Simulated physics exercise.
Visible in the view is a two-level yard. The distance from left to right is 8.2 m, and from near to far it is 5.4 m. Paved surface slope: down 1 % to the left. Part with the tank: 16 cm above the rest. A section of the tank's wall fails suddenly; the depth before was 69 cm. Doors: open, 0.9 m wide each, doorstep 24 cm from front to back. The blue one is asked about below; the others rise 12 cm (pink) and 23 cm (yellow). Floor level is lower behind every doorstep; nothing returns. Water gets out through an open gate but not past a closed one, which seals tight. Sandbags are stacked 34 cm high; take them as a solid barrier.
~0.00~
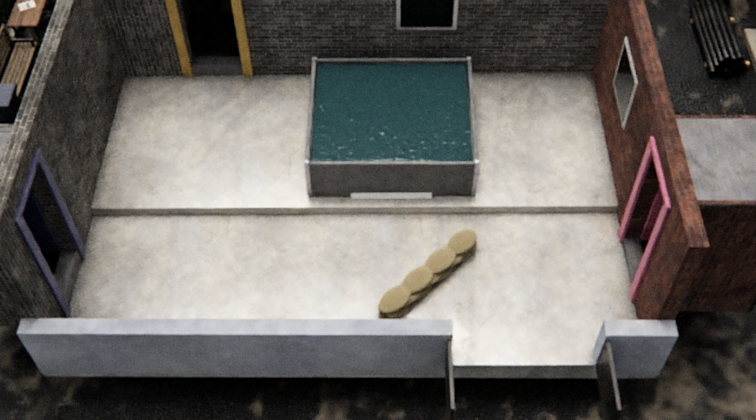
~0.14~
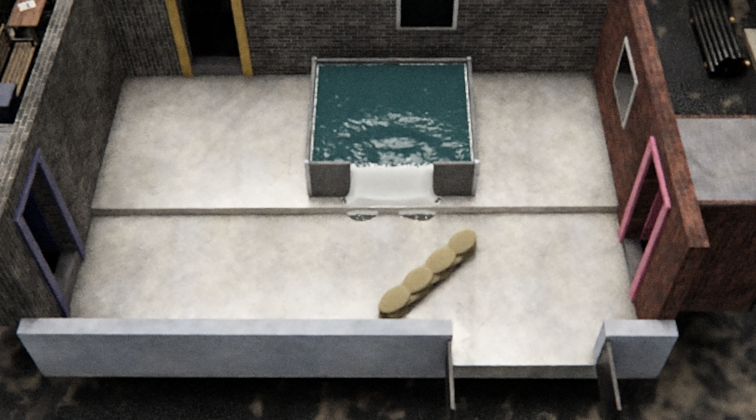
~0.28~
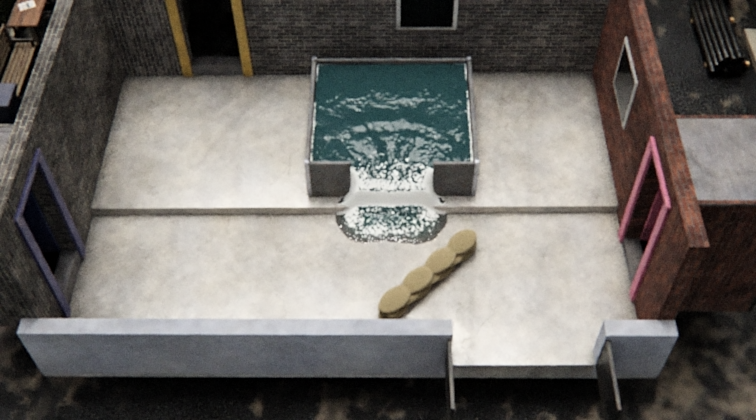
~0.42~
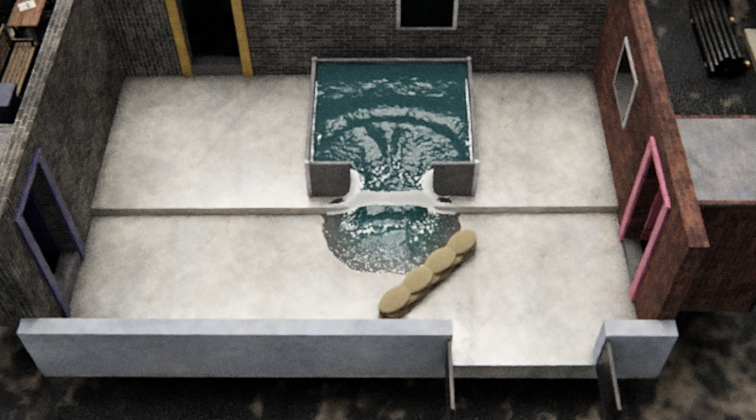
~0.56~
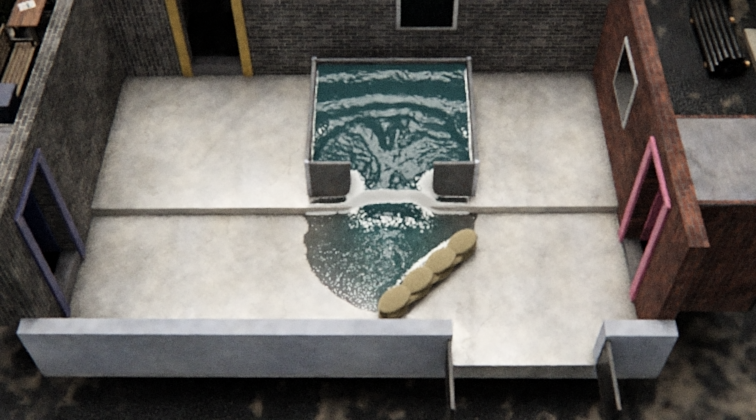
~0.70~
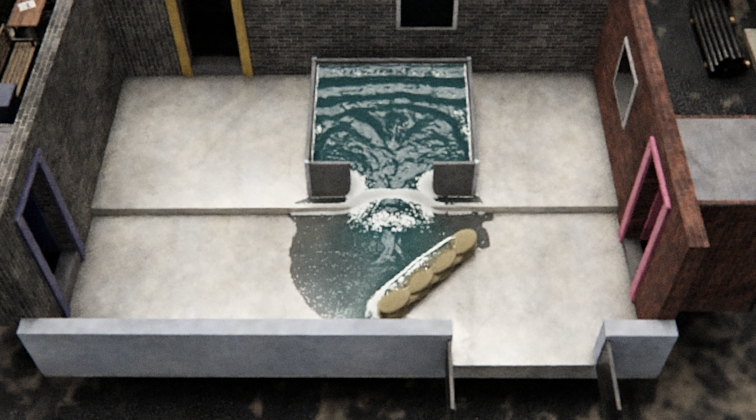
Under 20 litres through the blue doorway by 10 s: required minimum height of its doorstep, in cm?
Roughly 29 cm.
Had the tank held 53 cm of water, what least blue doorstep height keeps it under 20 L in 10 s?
Step height: Approx. 22 cm.
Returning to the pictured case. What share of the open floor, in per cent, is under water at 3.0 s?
45 %.
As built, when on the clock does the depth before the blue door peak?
Crest at t of about 3.0 s.
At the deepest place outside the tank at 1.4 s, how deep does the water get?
Up to some 50 centimetres, I'd say.
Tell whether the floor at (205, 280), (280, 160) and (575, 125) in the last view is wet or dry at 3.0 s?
Those three come out soaked, bone-dry and bone-dry, in that order.
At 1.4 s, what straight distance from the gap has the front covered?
About 3.6 metres out.
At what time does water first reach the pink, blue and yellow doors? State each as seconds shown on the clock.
Pink 2.6 s, blue 2.2 s, yellow 4.5 s.
After 1.4 s water covers 20 % of the floor, deepest (50 cm) near (427, 265); it has not reached the blue door.
After 3.0 s water covers 45 % of the floor, deepest (40 cm) near (72, 350); 36 cm at the blue door, 4 litres in over its 27 cm doorstep.
After 10.0 s water covers 80 % of the floor, deepest (20 cm) near (149, 350); 18 cm at the blue door, 35 litres in over its 27 cm doorstep.
At the blue door as built, the water arrived by 2.3 s and peaked near 36 cm at 3.0 s.
With a doorstep of 27 cm, 35 litres would have come in within the 10 s; with 31.5 cm, 9 litres. So under 20 litres takes about 29 cm.
